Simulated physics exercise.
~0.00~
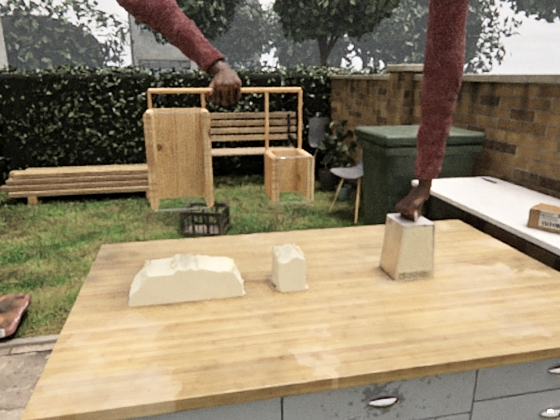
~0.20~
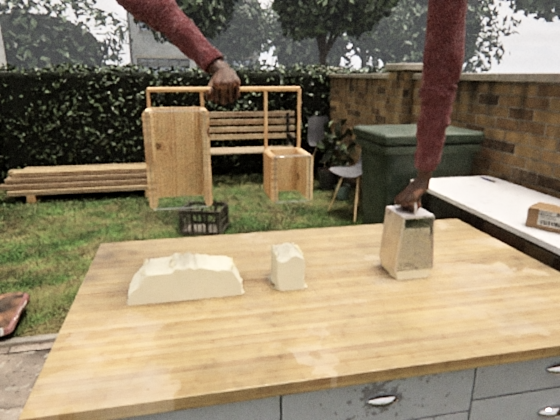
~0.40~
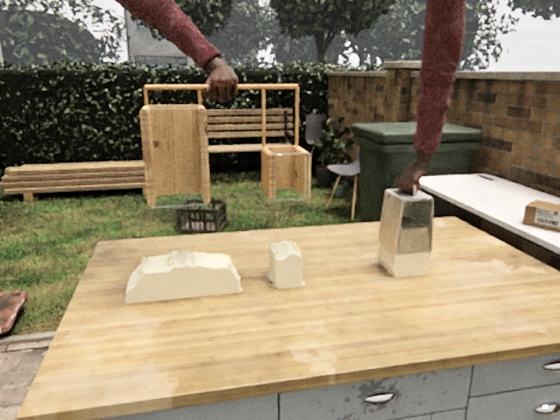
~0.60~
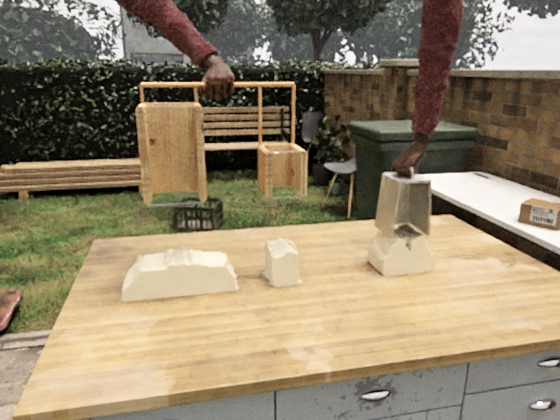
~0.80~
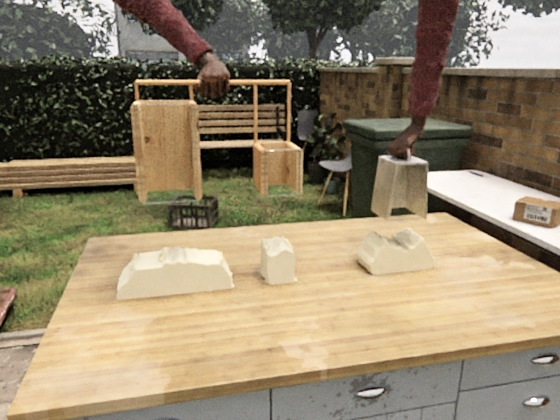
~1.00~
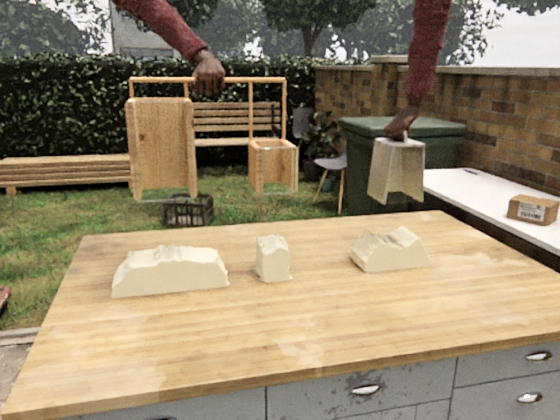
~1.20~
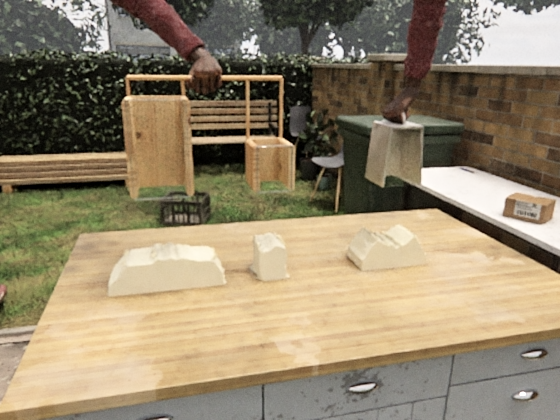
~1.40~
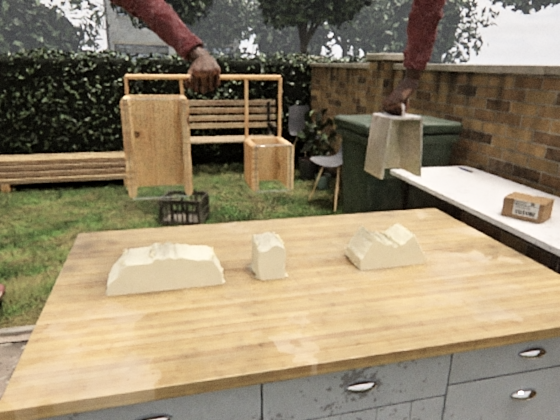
The clip shows a hand lifting an upturned metal tin straight off a wooden tabletop outdoors, while another hand holds a wooden frame behind. A pale, powdery block slumps out beneath it, ending low and uneven beside two similar blocks, with the tin held above.
